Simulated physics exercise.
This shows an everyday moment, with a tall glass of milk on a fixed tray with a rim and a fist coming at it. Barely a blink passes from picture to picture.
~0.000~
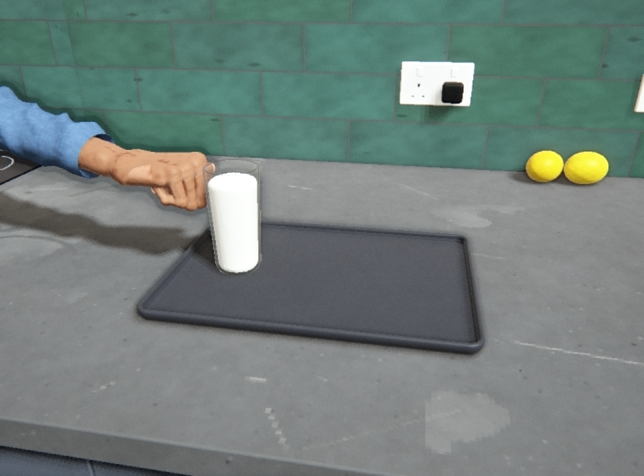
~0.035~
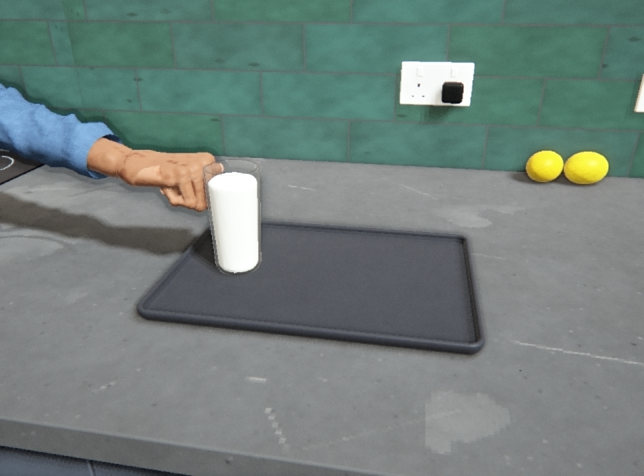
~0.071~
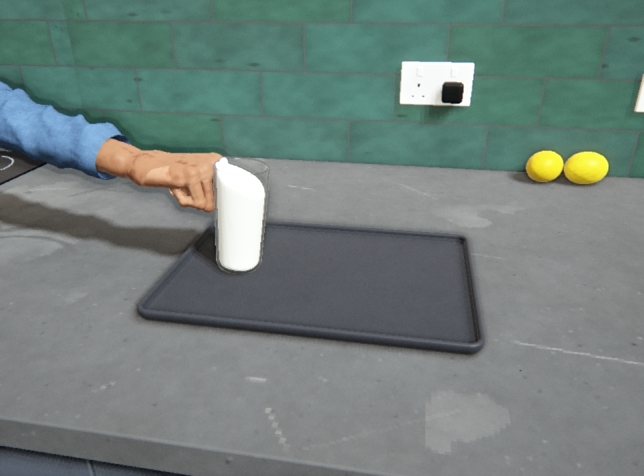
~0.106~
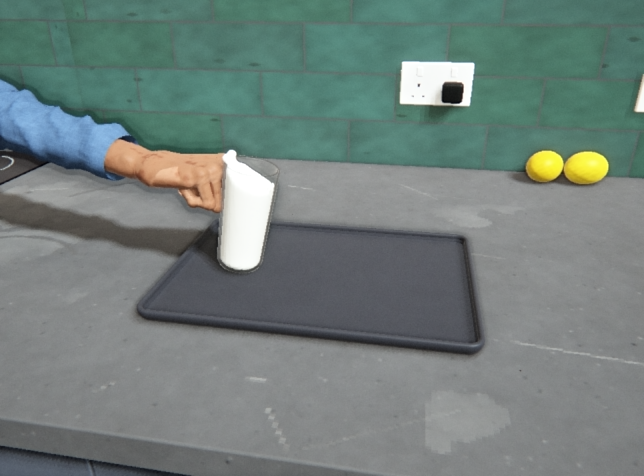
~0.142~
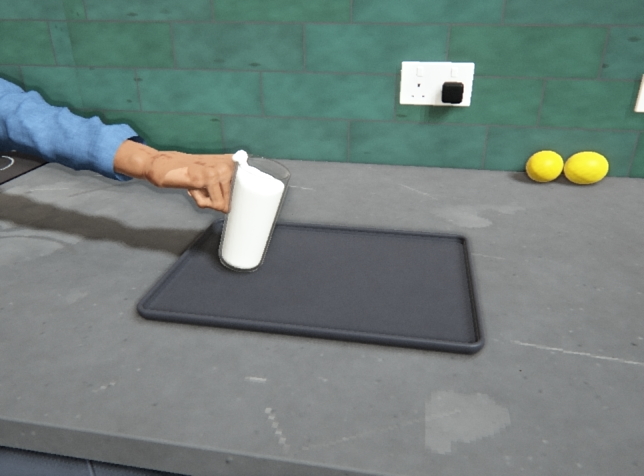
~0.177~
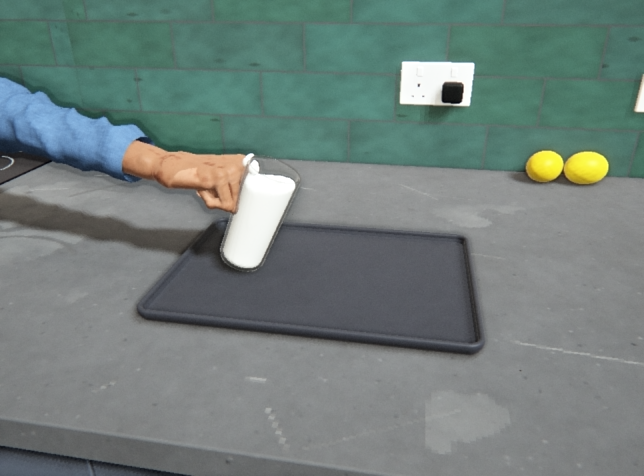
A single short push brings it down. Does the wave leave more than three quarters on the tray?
No, it takes more than a quarter off.
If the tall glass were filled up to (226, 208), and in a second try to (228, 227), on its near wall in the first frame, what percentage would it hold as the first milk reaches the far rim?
First level: 70 per cent; second level: 70 per cent.
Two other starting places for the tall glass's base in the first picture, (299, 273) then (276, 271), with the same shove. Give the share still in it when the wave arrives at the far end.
First spot: Roughly 80 per cent; second spot: Roughly 75 per cent.
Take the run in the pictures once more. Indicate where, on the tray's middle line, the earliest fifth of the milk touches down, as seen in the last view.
I'd point to somewhere close to pixel (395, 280).
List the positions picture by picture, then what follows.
In the first frame, it leans 0°; its right rim is at (256, 170); the milk meets the walls at (211, 178) and (256, 181); the tray's far rim is at (472, 282); the tray is clear ahead.
In the second frame, it leans 0°; its right rim is at (257, 170); the milk meets the walls at (211, 178) and (256, 181).
In the third frame, it leans 6°; its right rim is at (267, 171); the milk meets the walls at (220, 163) and (257, 184).
In the fourth frame, it leans 11°; its right rim is at (277, 174); the milk meets the walls at (230, 166) and (275, 185); 1 per cent is over the edge.
In the fifth frame, it leans 17°; its right rim is at (288, 177); the milk meets the walls at (236, 186) and (284, 185); 1 per cent is over the edge.
In the sixth frame, it leans 22°; its right rim is at (299, 182); the milk meets the walls at (241, 195) and (295, 180).
A moment on, the tall glass is falling and 99 per cent is in the glass, 0 on the tray and 1 above or beyond its rim.
Next, the tall glass lies on its side and 68 per cent is in the glass, 19 on the tray and 13 above or beyond its rim.
Then the tall glass lies on its side and 42 per cent is in the glass, 31 on the tray and 27 above or beyond its rim.
Later the tall glass lies on its side and 24 per cent is in the glass, 32 on the tray and 44 above or beyond its rim.
In the end 58 per cent is held by tray and glass, 42 is off the tray.
